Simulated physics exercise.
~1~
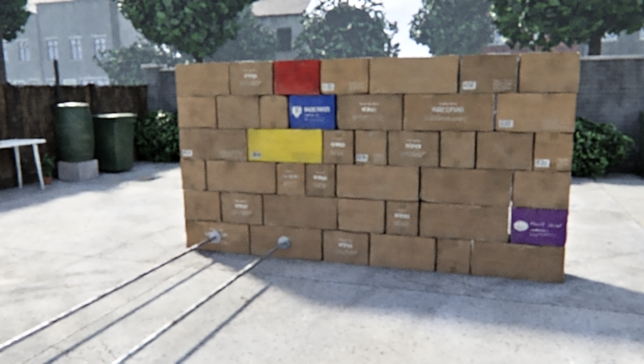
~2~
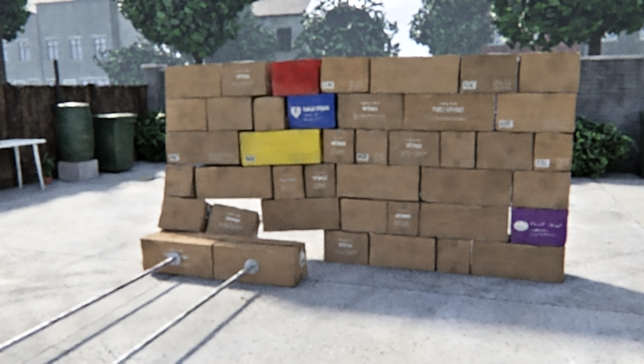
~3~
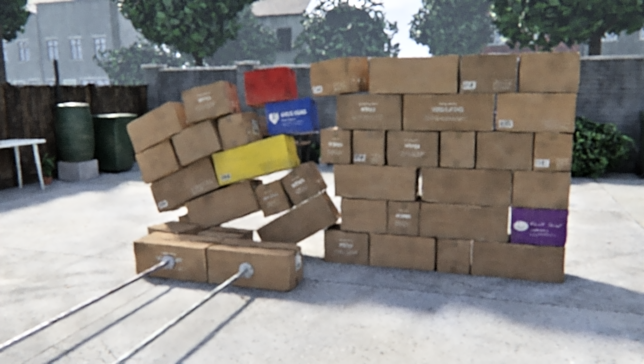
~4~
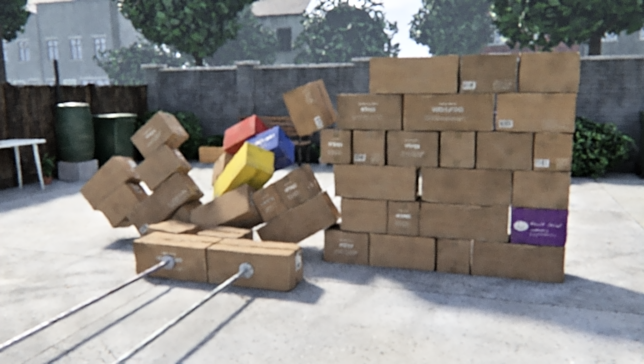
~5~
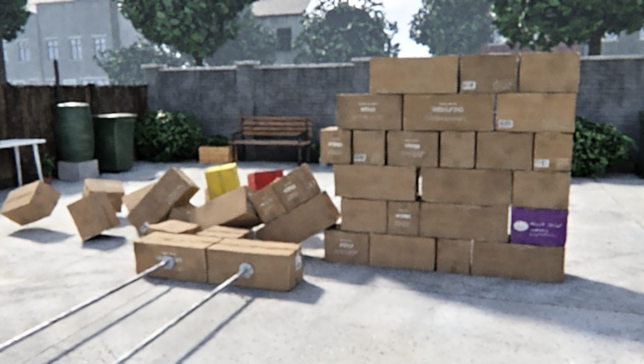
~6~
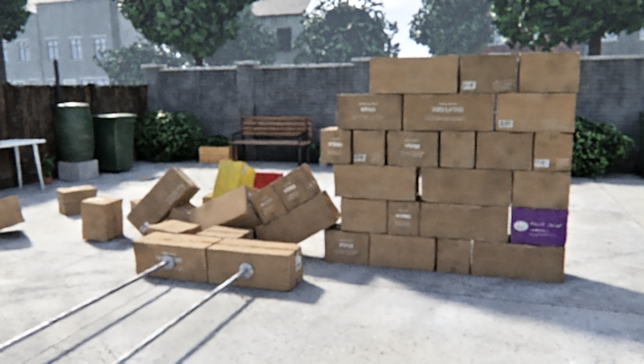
Two steel rods pulling bottom cartons from a stacked wall, the left side collapsing into a heap while the right stays standing.
